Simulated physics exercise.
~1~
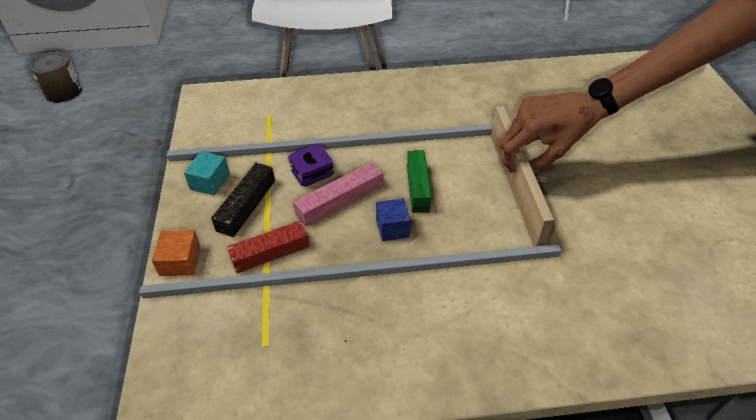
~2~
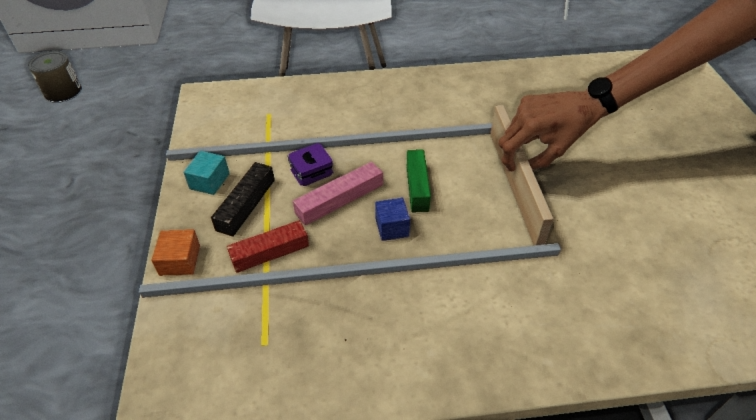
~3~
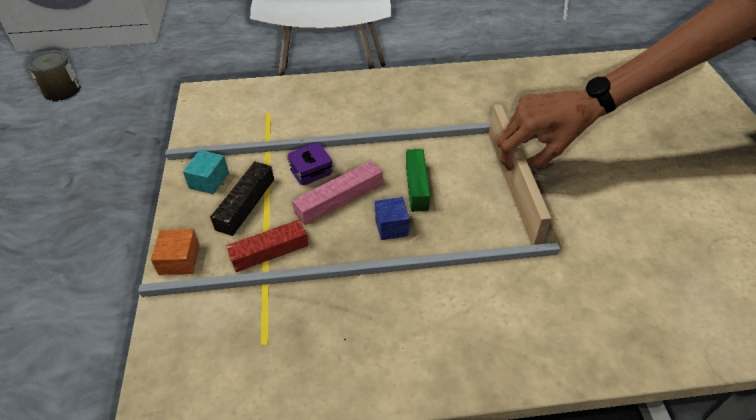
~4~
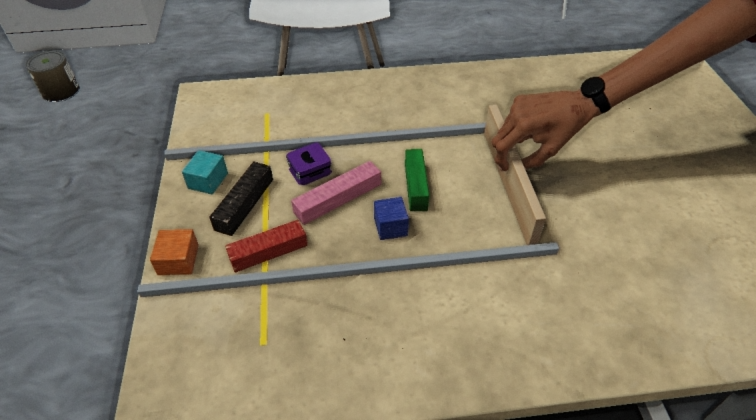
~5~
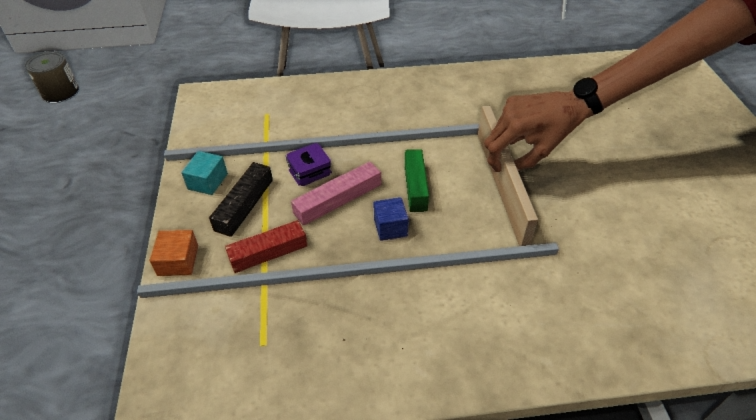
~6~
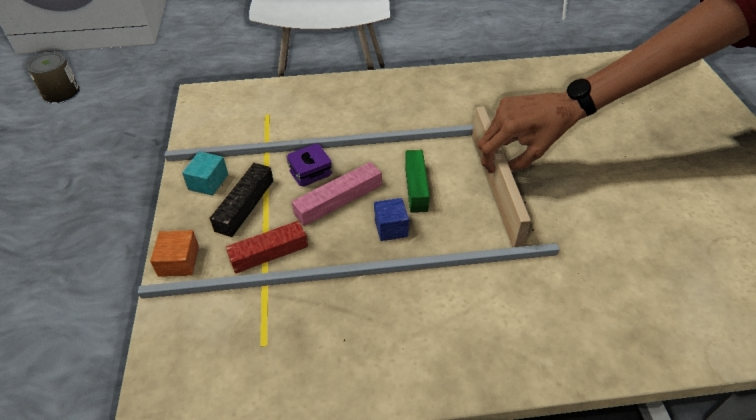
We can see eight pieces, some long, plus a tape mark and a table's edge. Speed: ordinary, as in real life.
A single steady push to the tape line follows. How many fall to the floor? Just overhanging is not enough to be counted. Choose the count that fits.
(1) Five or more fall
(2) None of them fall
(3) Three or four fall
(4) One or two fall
2, none of them fall.
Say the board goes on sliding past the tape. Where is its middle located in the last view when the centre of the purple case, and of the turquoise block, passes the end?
Purple case: (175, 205); turquoise block: (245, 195).
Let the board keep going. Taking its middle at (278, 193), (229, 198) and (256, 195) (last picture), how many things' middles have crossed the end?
Taking the places in turn, the counts are 0, 2 and 0.
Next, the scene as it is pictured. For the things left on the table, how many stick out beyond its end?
The count is 1.
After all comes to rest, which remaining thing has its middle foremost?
Looking at the middles, it's the orange block.
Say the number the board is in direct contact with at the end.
Number in contact with it: 2.
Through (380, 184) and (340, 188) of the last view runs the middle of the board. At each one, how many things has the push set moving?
One spot: 3. Other spot: 4.
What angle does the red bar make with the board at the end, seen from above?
Angle: Roughly 80 degrees.
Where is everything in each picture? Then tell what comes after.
In the first picture, orange block (177, 253); turquoise block (208, 173); black bar (245, 198); board (519, 173); tape (268, 210).
In the second picture, turquoise block (207, 173); pink bar (339, 193).
In the third picture, black bar (244, 197); green stick (417, 179).
In the fourth picture, orange block (175, 252); blue block (391, 219).
In the fifth picture, turquoise block (205, 173); purple case (309, 166).
In the sixth picture, orange block (176, 253); turquoise block (206, 173); black bar (243, 198); board (498, 173); tape (266, 209).
Soon after, none off yet; orange block at rest near (176, 253); turquoise block at rest near (206, 173); black bar at rest near (243, 198).
In the end, the number that fall off is zero.
